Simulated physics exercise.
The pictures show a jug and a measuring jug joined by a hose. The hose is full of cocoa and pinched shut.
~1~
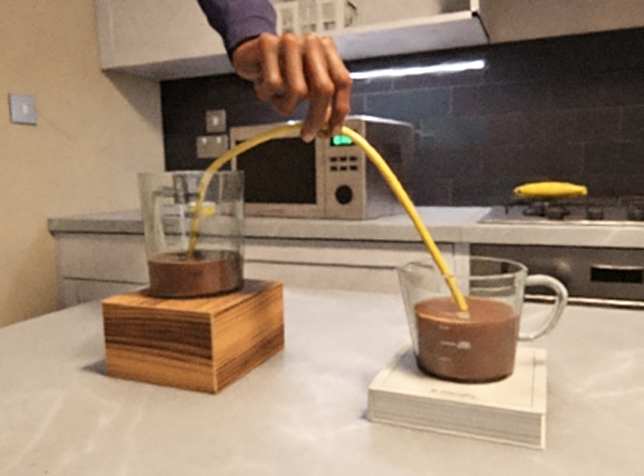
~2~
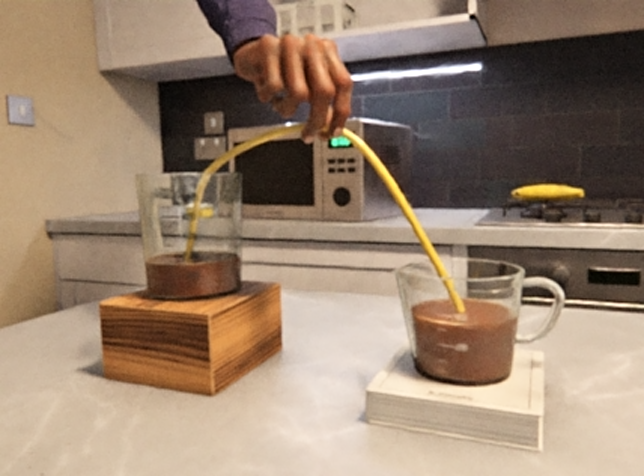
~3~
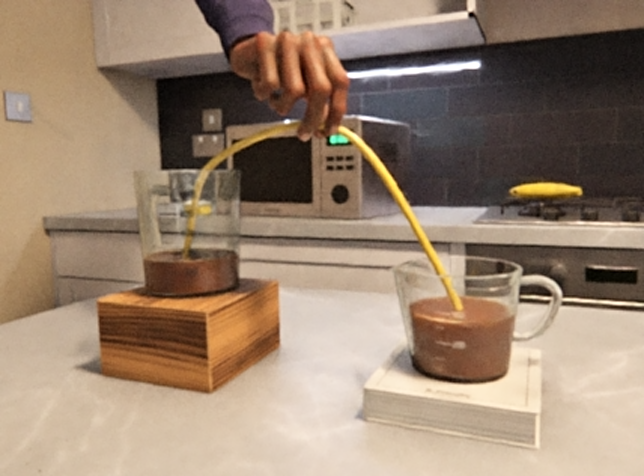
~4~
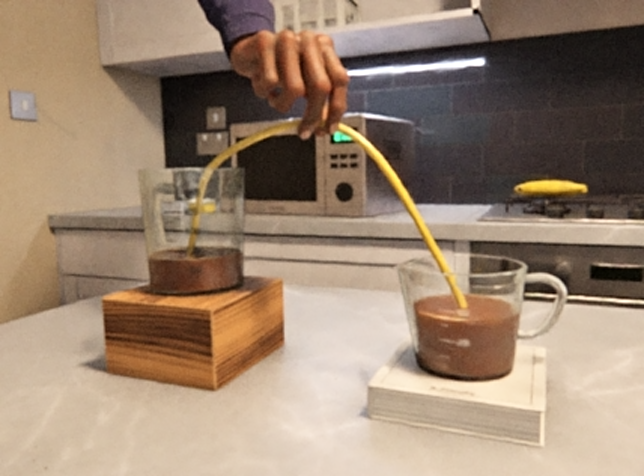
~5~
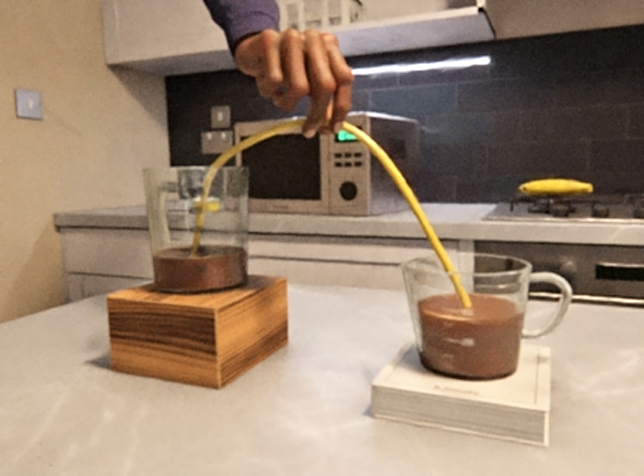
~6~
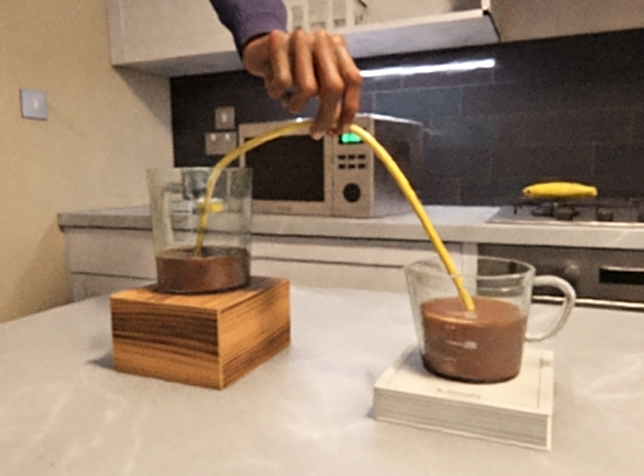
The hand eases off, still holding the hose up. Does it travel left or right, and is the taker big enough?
The cocoa goes rightwards; the receiving one has room for it.
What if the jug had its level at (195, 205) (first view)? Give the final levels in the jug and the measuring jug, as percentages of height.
In turn 30 and 100 per cent.
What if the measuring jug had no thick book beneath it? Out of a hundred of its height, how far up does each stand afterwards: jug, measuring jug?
Roughly 10 per cent, then 80 per cent.
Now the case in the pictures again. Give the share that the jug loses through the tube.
About 55 per cent.
A moment on, the jug is about a quarter full; the measuring jug is about two thirds full.
Further on, the jug is nearly empty; the measuring jug is about three quarters full.
When it is over, the jug is nearly empty; the measuring jug is about three quarters full; the two surfaces are level.
